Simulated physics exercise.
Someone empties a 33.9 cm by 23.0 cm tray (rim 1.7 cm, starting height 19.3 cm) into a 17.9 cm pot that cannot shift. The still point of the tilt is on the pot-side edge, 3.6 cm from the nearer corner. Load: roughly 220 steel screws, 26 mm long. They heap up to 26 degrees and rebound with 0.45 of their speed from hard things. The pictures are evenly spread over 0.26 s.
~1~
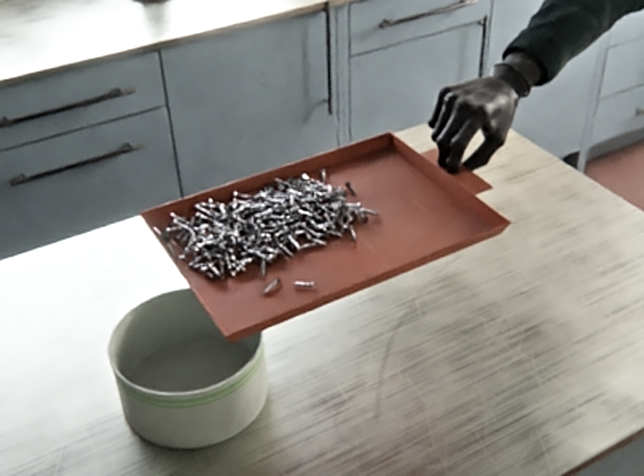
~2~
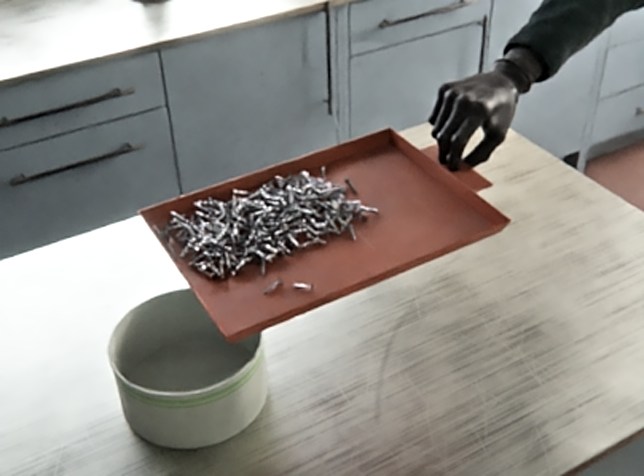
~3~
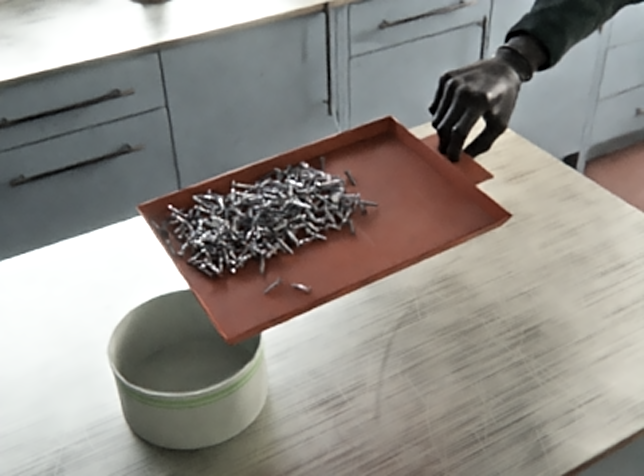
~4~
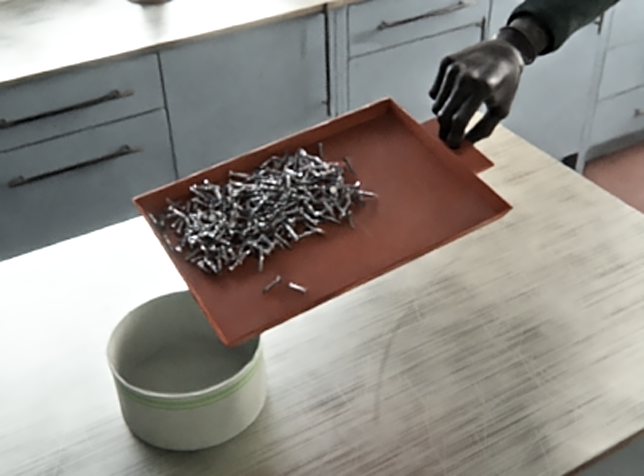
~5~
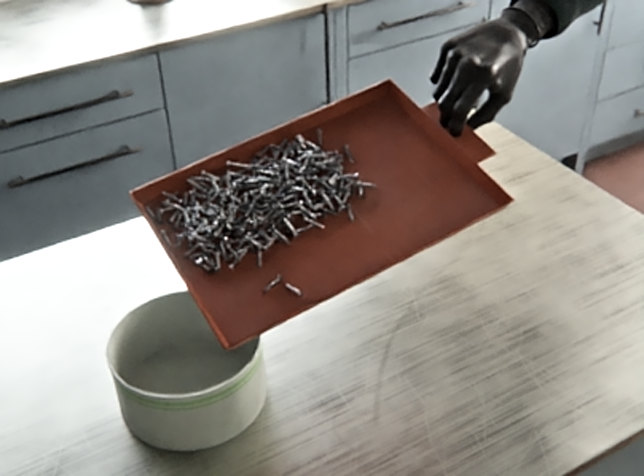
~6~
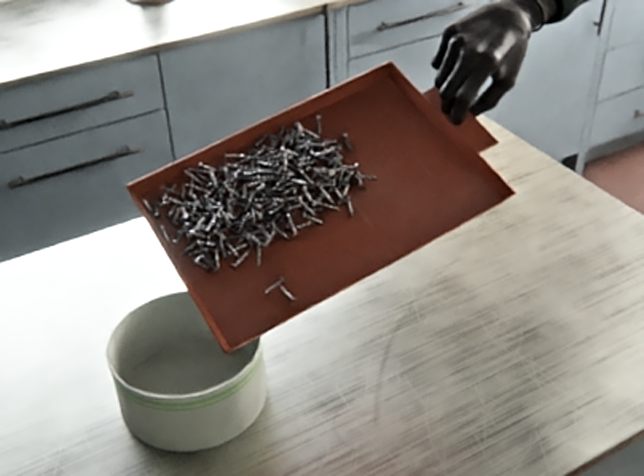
In a kitchen, a black hand steadily tilting a reddish-brown tray of small metal screws above a pale round pot.
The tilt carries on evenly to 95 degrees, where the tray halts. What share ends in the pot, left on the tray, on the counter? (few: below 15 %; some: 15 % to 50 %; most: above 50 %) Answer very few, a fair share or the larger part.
Pot very few, tray very few, counter the larger part.
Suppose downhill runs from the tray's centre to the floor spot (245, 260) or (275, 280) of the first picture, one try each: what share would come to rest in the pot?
Some 60 and 5 per cent.
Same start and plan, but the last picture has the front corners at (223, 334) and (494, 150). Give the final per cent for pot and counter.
Pot 70, counter 30.
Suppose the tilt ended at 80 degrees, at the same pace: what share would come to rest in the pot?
In that case some 0 per cent.
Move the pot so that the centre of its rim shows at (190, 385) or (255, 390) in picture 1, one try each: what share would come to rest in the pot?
About 15 and 40 per cent.
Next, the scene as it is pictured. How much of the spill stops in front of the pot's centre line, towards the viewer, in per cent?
About 100 per cent.
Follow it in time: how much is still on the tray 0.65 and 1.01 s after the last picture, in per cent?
About 10, 0.
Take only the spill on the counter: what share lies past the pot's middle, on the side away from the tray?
Some 80 per cent.
Then, 0.39 s after the last picture, tilt 56 degrees; the tray holds 95 %, the pot 0 %.
Then, 0.65 s after the last picture, tilt 81 degrees; the tray holds 10 %, the pot 0 %.
Then, 1.01 s after the last picture, tilt 95 degrees; the tray holds 0 %, the pot 0 %.
In the end, pot 0 %, tray 0 %, counter 100 %.
